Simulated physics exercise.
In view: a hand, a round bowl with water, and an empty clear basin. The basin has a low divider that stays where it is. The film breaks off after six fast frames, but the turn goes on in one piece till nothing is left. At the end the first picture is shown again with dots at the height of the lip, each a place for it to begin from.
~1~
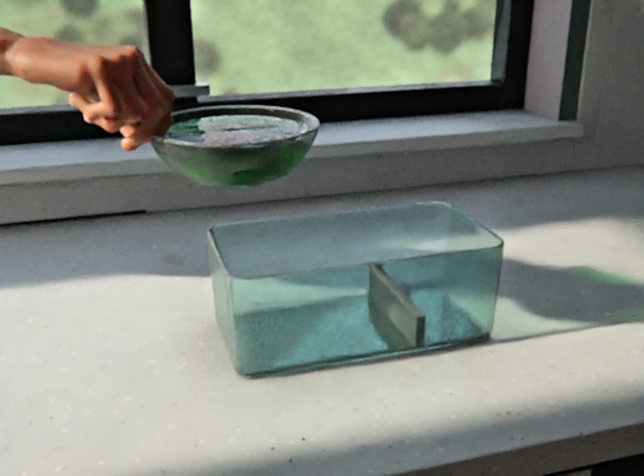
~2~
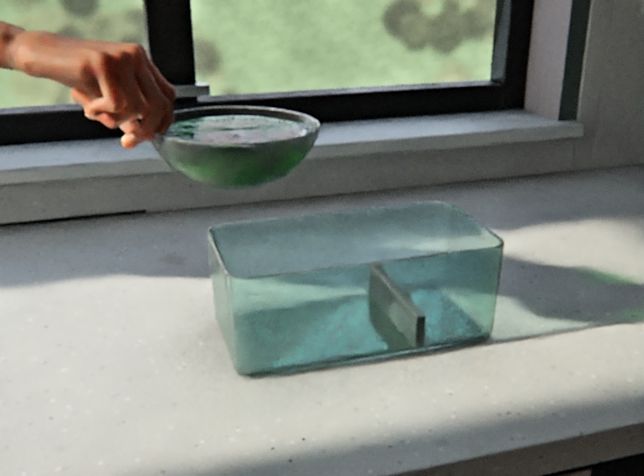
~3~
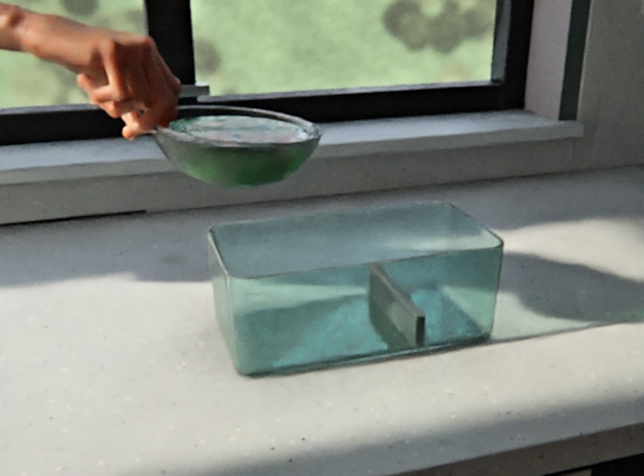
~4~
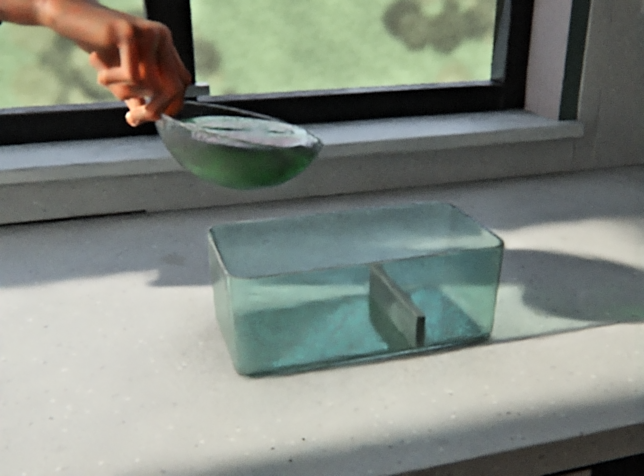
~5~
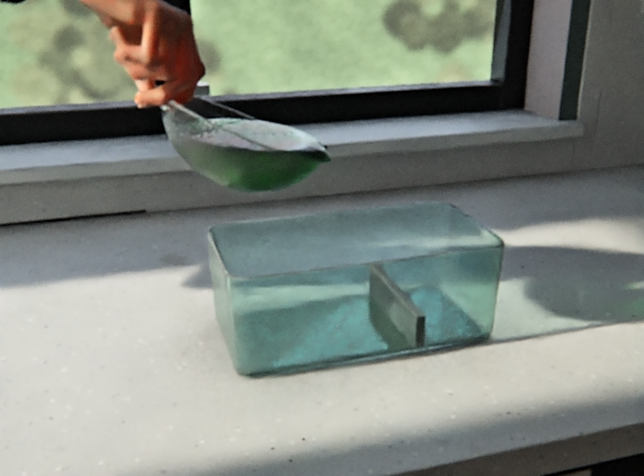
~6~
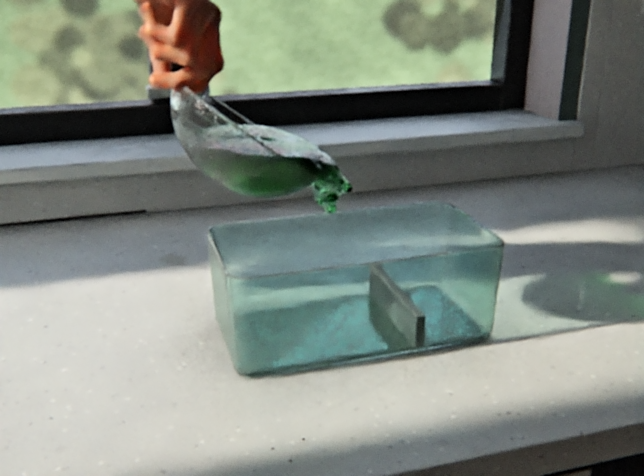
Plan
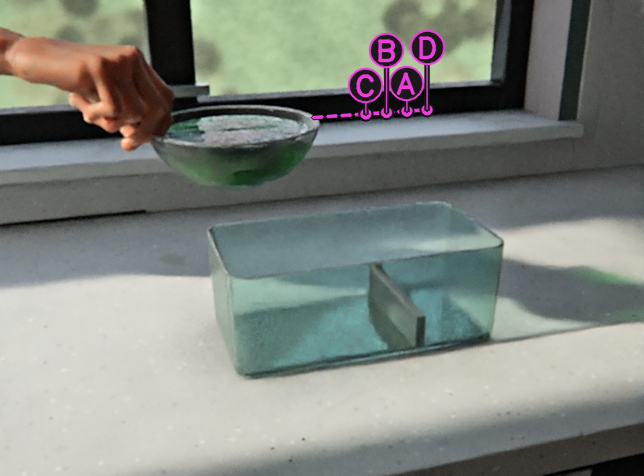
A hand tilting a round glass bowl rightward above a clear divided basin, green-looking water starting to run over the lip.
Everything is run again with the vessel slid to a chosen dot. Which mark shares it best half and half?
Place C.
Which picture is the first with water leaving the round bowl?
In picture 5.
In magenta, A at (406, 111); B at (386, 112); C at (365, 113); D at (427, 109).
With A, about 25 % ends left of the wall and 73 % right of it.
With B, about 34 % ends left of the wall and 63 % right of it; 3 % is lost outside.
With C, about 52 % ends left of the wall and 47 % right of it.
With D, about 25 % ends left of the wall and 69 % right of it; 5 % is lost outside.
